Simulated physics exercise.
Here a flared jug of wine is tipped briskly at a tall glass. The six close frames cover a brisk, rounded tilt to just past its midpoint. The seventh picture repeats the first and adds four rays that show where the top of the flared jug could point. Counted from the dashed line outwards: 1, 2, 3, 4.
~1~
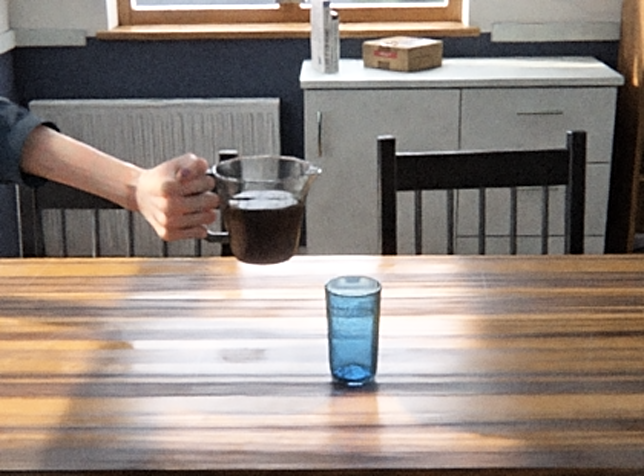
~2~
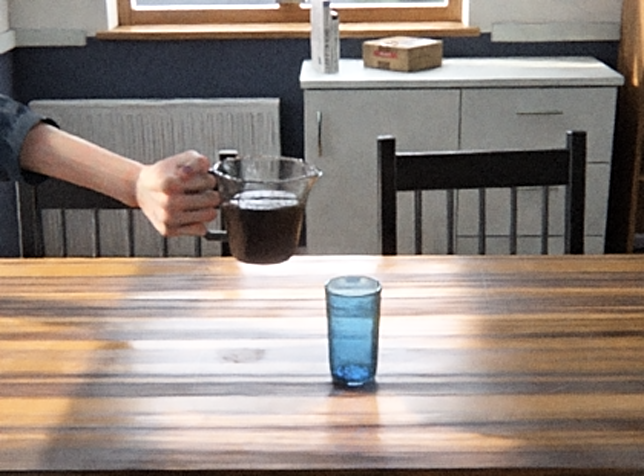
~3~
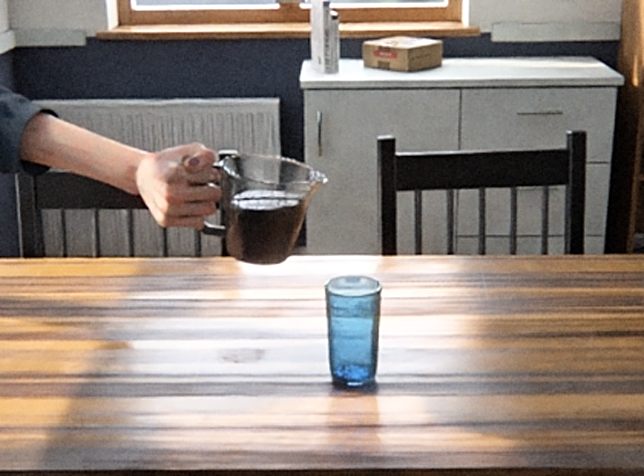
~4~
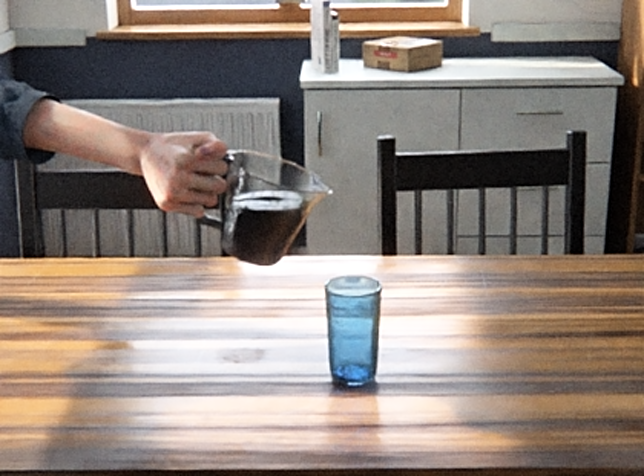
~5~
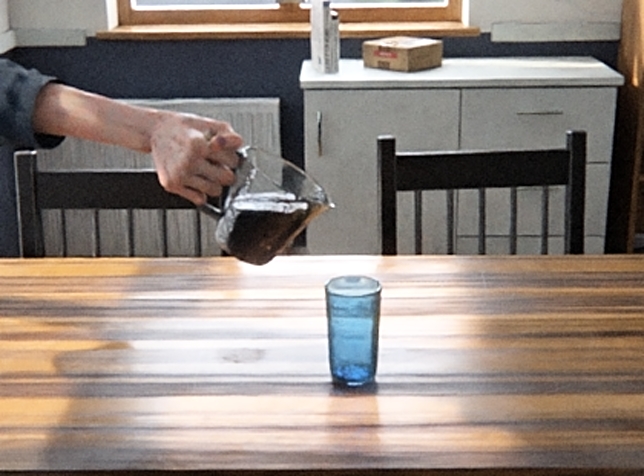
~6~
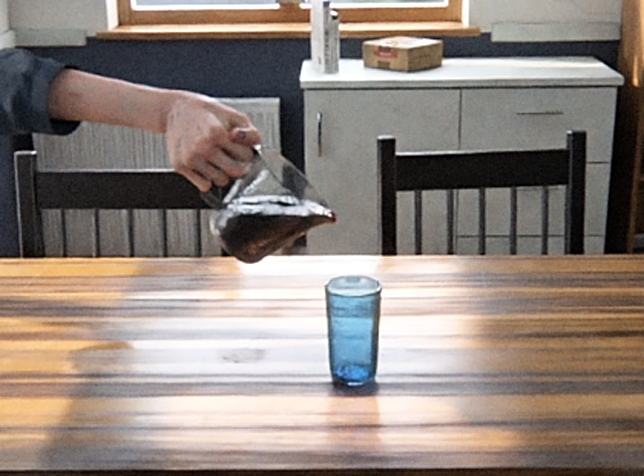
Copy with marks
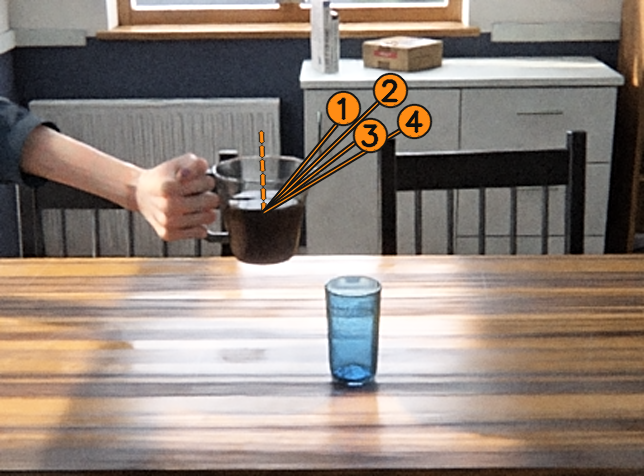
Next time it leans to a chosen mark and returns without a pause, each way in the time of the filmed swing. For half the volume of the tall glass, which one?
Use line 4.
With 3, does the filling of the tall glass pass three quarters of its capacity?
No, less.
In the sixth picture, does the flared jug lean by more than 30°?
Yes.
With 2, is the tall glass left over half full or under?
Under.
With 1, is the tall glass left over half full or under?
Under.
On the marked copy, 1 at (336, 125); 2 at (378, 102); 3 at (354, 143); 4 at (400, 130).
If 1 is chosen, the tall glass ends with about 6 % of what it can hold.
If 2 is chosen, the tall glass ends with about 16 % of what it can hold.
If 3 is chosen, the tall glass ends with about 31 % of what it can hold.
If 4 is chosen, the tall glass ends with about 48 % of what it can hold.
